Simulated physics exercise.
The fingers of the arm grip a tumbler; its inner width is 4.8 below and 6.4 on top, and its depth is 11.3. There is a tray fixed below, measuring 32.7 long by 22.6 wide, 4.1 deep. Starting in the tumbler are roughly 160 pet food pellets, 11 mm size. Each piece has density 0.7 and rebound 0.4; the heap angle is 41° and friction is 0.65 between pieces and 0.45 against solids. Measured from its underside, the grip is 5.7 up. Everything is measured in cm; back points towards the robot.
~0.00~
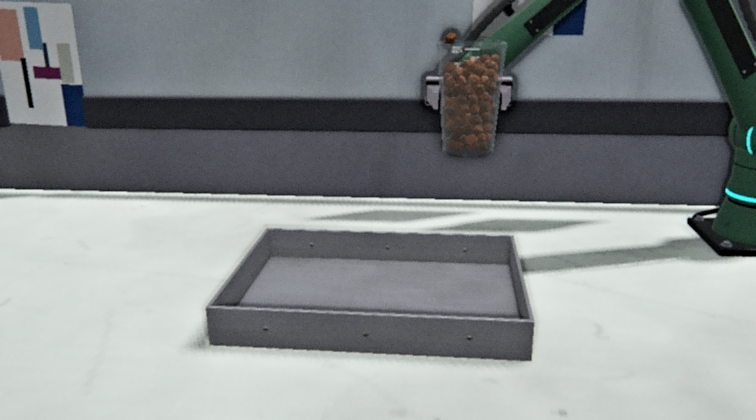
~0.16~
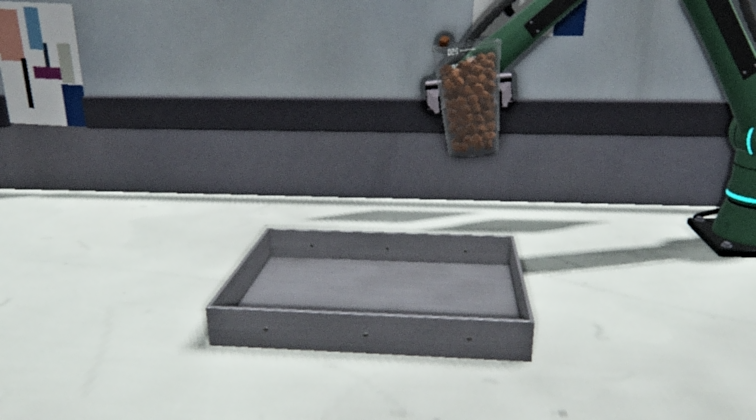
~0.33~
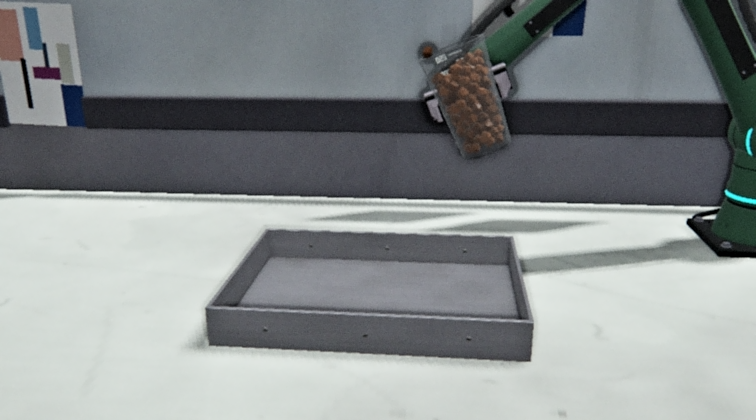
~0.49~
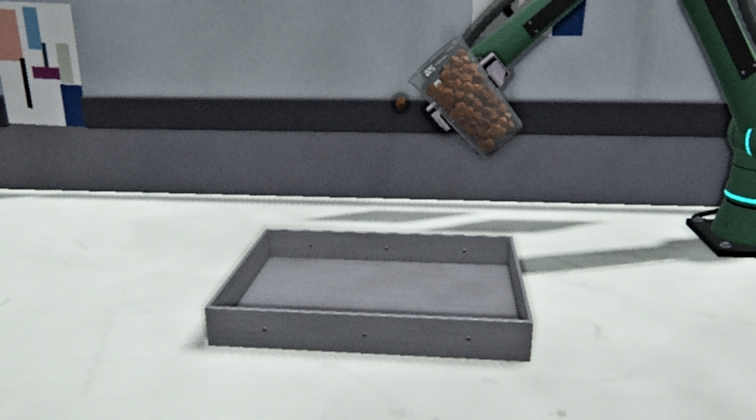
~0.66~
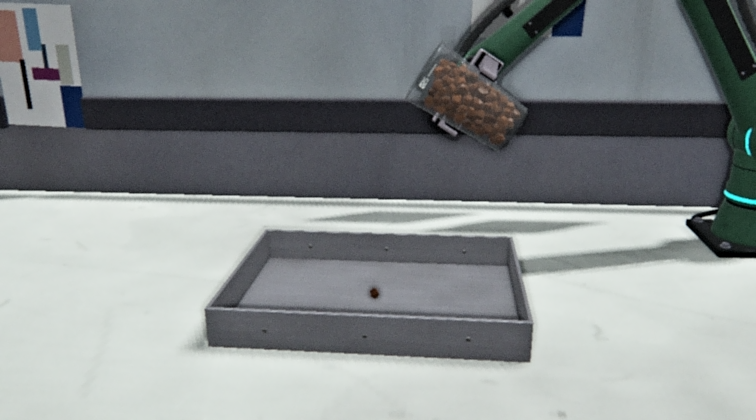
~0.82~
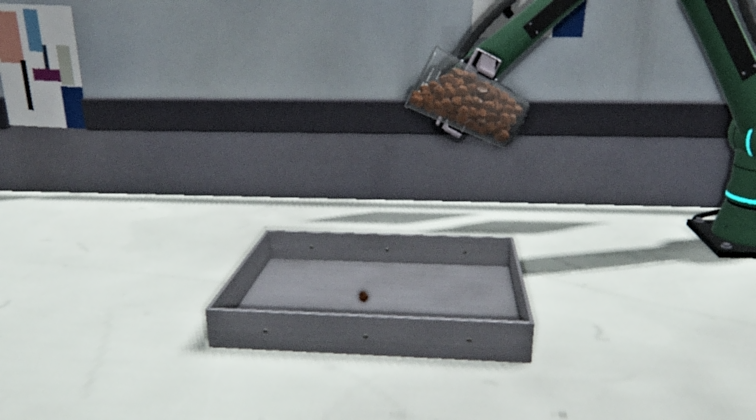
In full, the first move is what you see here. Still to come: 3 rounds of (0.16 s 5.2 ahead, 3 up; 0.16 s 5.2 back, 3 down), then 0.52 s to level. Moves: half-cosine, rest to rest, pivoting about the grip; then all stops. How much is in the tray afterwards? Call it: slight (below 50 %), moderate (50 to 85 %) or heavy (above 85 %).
Slight.
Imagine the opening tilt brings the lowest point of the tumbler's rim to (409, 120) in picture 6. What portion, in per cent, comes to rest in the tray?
Roughly 80 per cent.
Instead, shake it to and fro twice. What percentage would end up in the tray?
Roughly 35 in a hundred.
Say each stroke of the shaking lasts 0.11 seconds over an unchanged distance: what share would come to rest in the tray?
Roughly 75 percent would.
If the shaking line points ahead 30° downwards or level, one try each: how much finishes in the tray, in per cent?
It comes to around 0 per cent on the first try and around 15 per cent on the second.
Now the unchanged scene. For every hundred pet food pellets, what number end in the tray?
About 40 %.
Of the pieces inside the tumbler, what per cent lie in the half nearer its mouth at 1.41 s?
Near 60 %.
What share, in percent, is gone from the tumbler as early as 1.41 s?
About 30 per cent so far.
After 1.41 s, tilted 63° forward, highest piece 27 above the table; 114 in the tumbler, 25 in the tray, 19 in flight or on a rim.
After 2.00 s, tilted 38° forward, highest piece 27 above the table; 90 in the tumbler, 67 in the tray, 1 on the table or floor.
After 2.50 s, level, highest piece 27 above the table; 90 in the tumbler, 67 in the tray, 1 on the table or floor.
After 3.55 s, level, highest piece 27 above the table; 90 in the tumbler, 67 in the tray, 1 on the table or floor.
At rest, 90 in the tumbler, 67 in the tray, 1 on the table or floor. That is 42 % in the tray.
